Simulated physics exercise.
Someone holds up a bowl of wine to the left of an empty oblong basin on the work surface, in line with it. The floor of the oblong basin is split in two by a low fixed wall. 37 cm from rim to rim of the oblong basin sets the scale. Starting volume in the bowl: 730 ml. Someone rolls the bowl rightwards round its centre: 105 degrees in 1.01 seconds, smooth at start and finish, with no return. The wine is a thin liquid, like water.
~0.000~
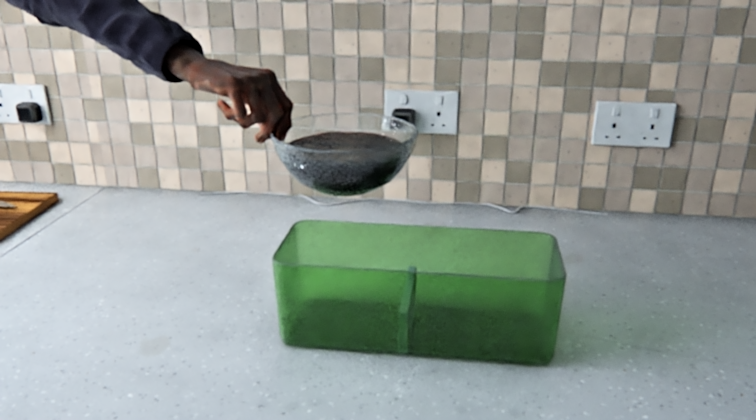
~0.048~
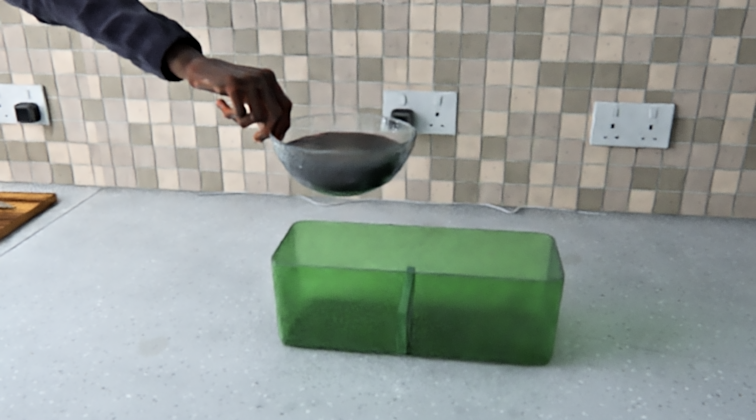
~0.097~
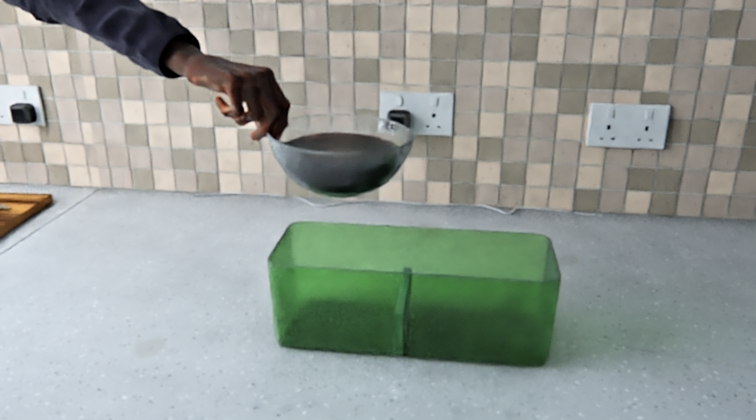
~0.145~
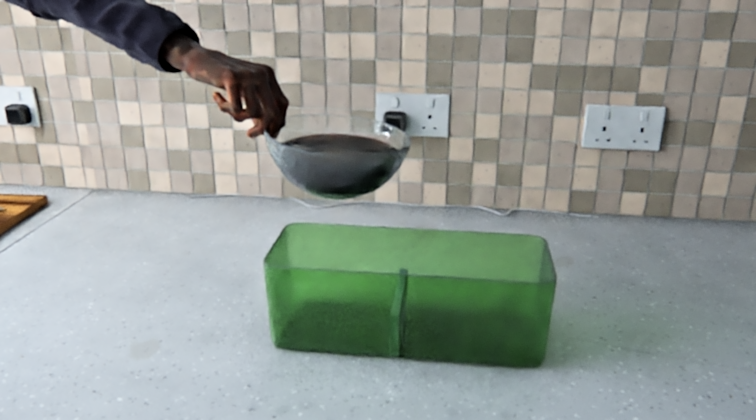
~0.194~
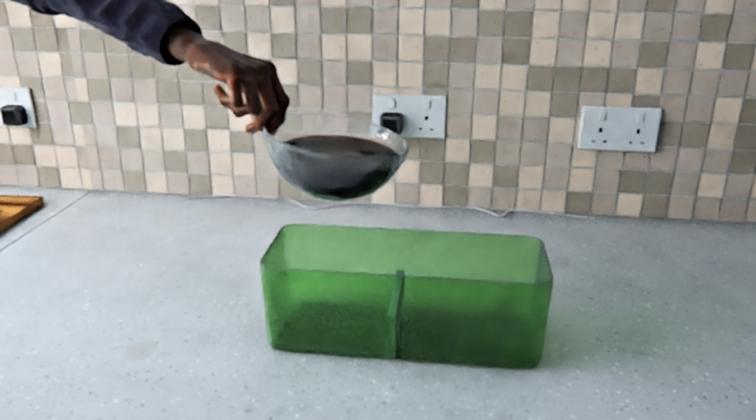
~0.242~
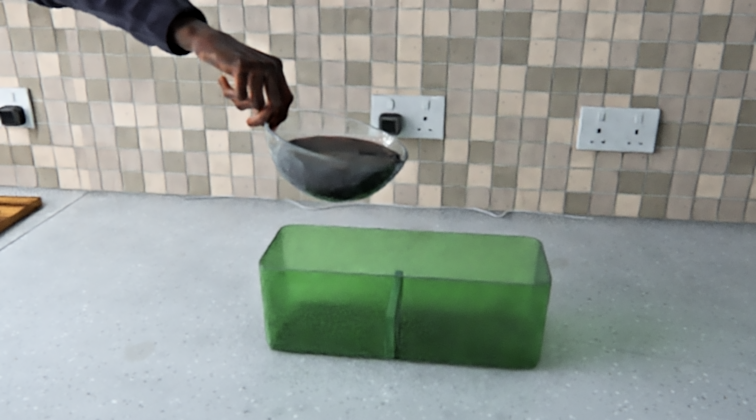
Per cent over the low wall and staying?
88 per cent.
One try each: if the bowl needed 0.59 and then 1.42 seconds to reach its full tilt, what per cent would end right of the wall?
The first try gives 80 percent and the second 95 percent.
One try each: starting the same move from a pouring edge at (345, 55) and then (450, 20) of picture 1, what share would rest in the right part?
Try 1: 35 %; try 2: 90 %.
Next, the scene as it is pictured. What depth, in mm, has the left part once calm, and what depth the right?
On the left it stands about 4 mm, on the right about 26 mm.
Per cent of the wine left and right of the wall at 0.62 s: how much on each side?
About 0 left, about 32 right.
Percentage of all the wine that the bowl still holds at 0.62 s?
Around 32 percent.
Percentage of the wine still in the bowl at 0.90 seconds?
Remaining share: Approx. 0 %.
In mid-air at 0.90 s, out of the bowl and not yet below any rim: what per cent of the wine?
Around 2 per cent of the liquid is in flight.
Then, 0.62 s in, the tilt is 71° and 31 per cent is still to pour, 0 is left of the wall and 32 right of it.
Then, 0.90 s in, the tilt is 102° and 0 per cent is still to pour, 11 is left of the wall and 88 right of it.
Then, 1.19 s in, the tilt is 105° and 0 per cent is still to pour, 12 is left of the wall and 88 right of it.
Then, 1.51 s in, the tilt is 105° and 0 per cent is still to pour, 12 is left of the wall and 88 right of it.
Finally, 12 per cent lies left of the wall, 88 right of it and 0 outside.
